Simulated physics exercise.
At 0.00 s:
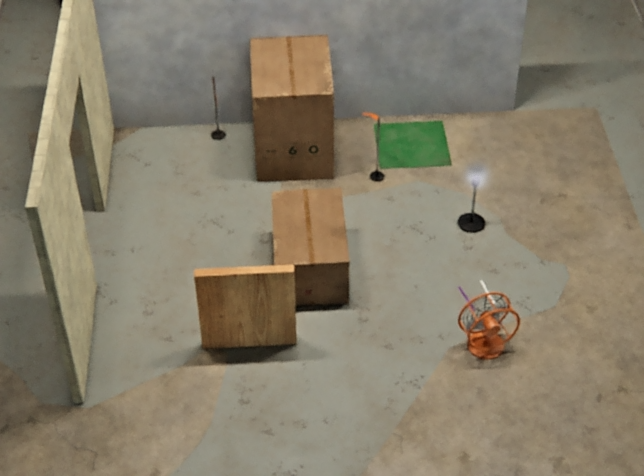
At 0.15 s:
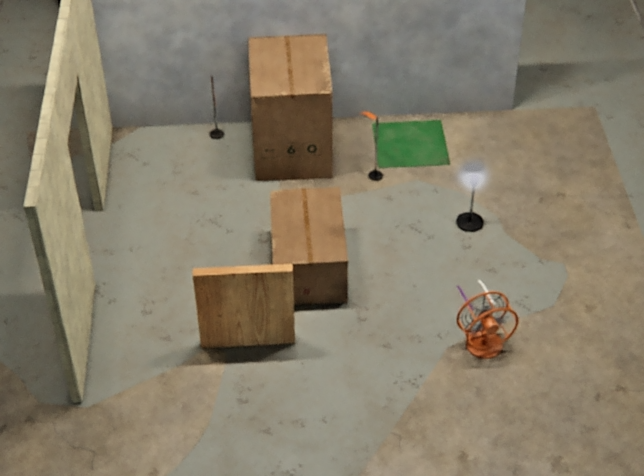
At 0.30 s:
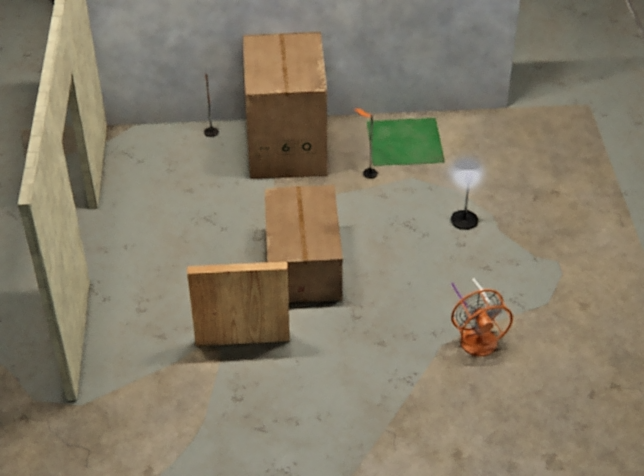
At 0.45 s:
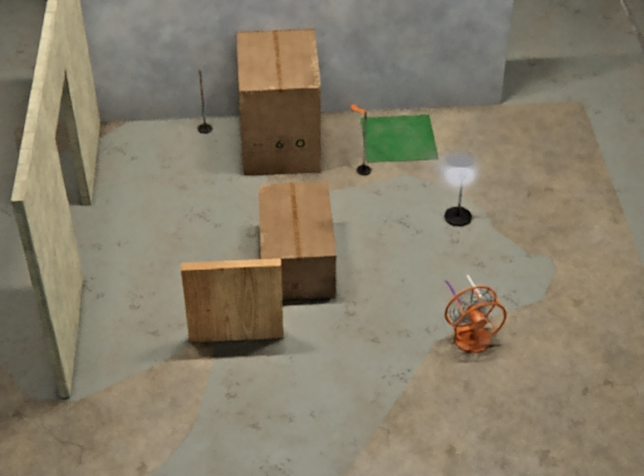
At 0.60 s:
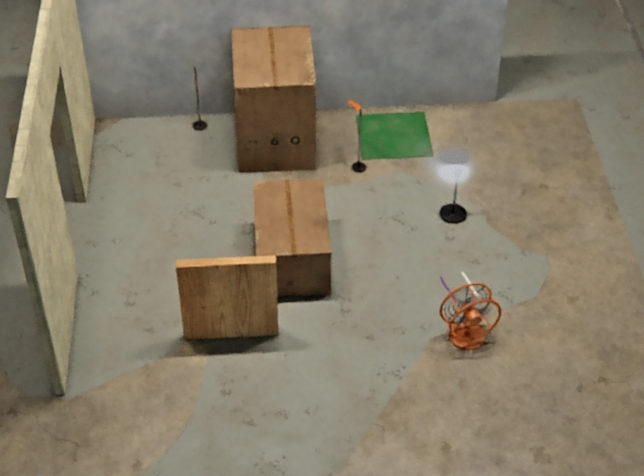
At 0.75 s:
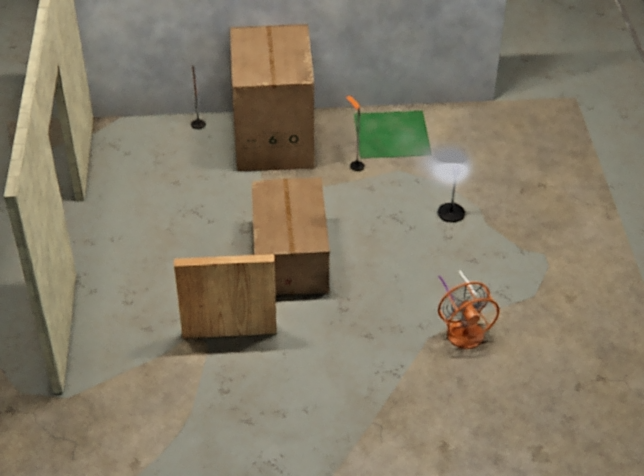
Warehouse corner seen from above, a small pale smoke puff growing above a stand near an orange fan as the view shifts slightly.
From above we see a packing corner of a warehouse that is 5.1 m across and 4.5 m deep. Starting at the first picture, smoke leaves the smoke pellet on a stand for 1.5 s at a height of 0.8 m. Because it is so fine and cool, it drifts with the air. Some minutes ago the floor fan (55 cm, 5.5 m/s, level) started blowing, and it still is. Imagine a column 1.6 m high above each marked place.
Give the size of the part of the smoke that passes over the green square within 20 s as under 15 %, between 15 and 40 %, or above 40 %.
The part of the smoke that passes over the green square within 20 s is more than 40 %.
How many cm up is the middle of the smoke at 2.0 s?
70 cm.
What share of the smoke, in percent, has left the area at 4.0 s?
40 per cent.
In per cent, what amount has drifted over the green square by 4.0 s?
90 %.
By 2.0 s, 26 % has passed over the green square; 0 % has left the area, and the middle of the rest is near (431, 148).
By 4.0 s, 93 % has passed over the green square; 39 % has left the area, and the middle of the rest is near (436, 40).
By 8.0 s, 98 % has passed over the green square; 97 % has left the area.
By 20.0 s, 98 % has passed over the green square; 100 % has left the area.
